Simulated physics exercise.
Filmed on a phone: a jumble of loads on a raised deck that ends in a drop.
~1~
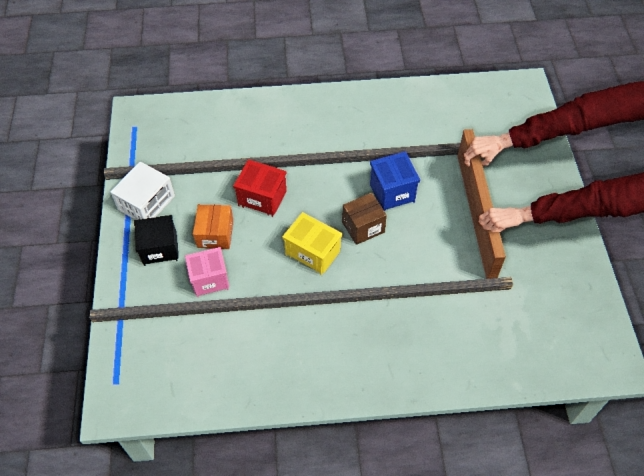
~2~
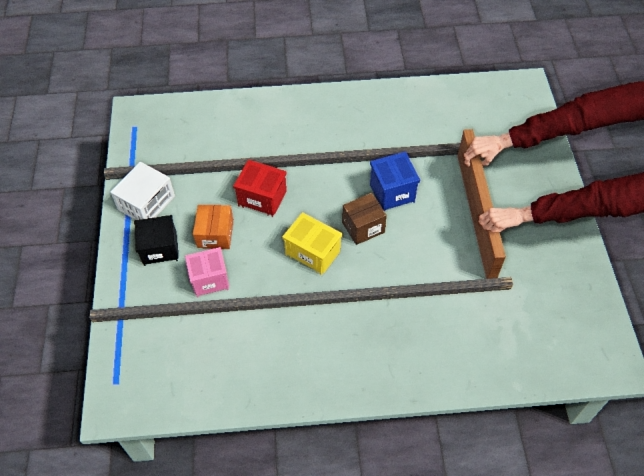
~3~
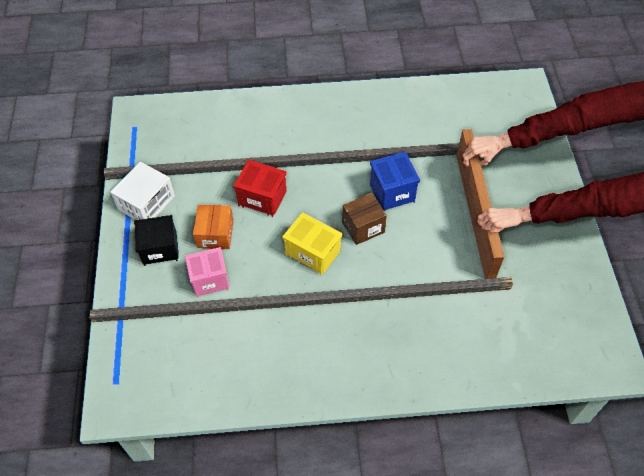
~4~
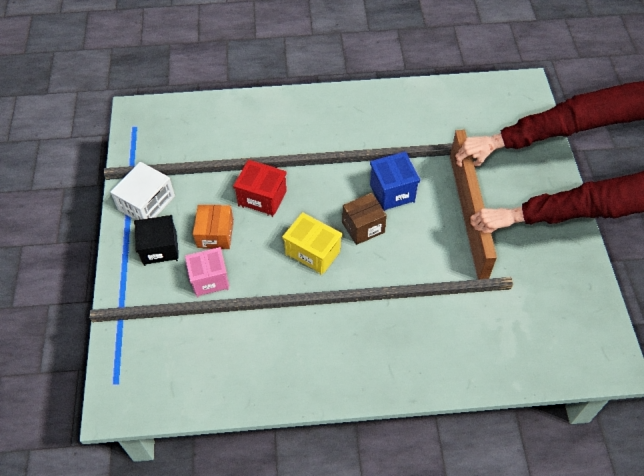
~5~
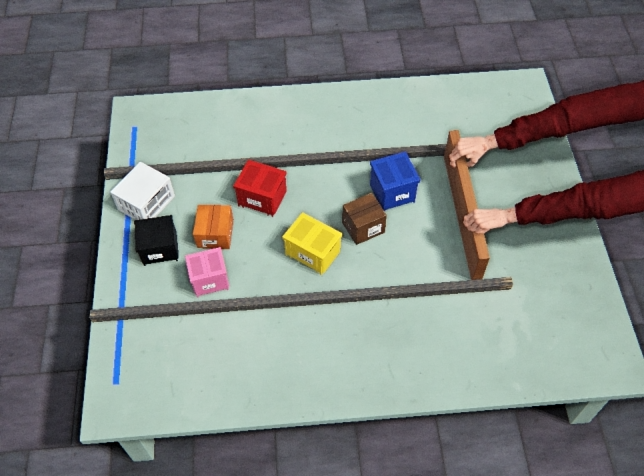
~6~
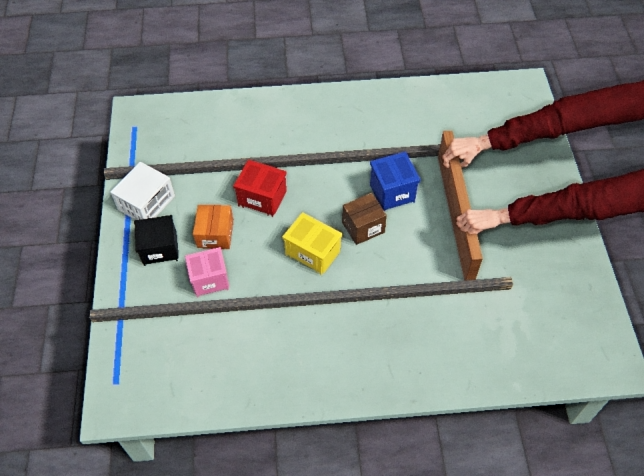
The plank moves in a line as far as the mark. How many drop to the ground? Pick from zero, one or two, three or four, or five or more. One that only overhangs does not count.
The number that fall off is five or more.
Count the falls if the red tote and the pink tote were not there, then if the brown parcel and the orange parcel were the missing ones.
First 3, then 3.
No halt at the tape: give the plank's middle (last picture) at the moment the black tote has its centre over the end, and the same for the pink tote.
About (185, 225), and (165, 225) for the other.
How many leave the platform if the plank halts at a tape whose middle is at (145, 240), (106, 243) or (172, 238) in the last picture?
The counts: 5, 8 and 2.
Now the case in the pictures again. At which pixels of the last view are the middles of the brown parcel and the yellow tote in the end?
About (106, 233), and the other about (96, 275).
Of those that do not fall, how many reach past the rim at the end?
Overhanging: 3.
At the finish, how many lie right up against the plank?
In contact: 3.
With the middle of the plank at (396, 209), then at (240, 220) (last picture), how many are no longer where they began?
The counts are 1 and 8.
A little later, none off yet; white crate at rest near (143, 194); black tote at rest near (157, 241); pink tote at rest near (208, 273).
When it is over, the number that fall off is five or more; down, red tote, orange parcel, pink tote, black tote and white crate.
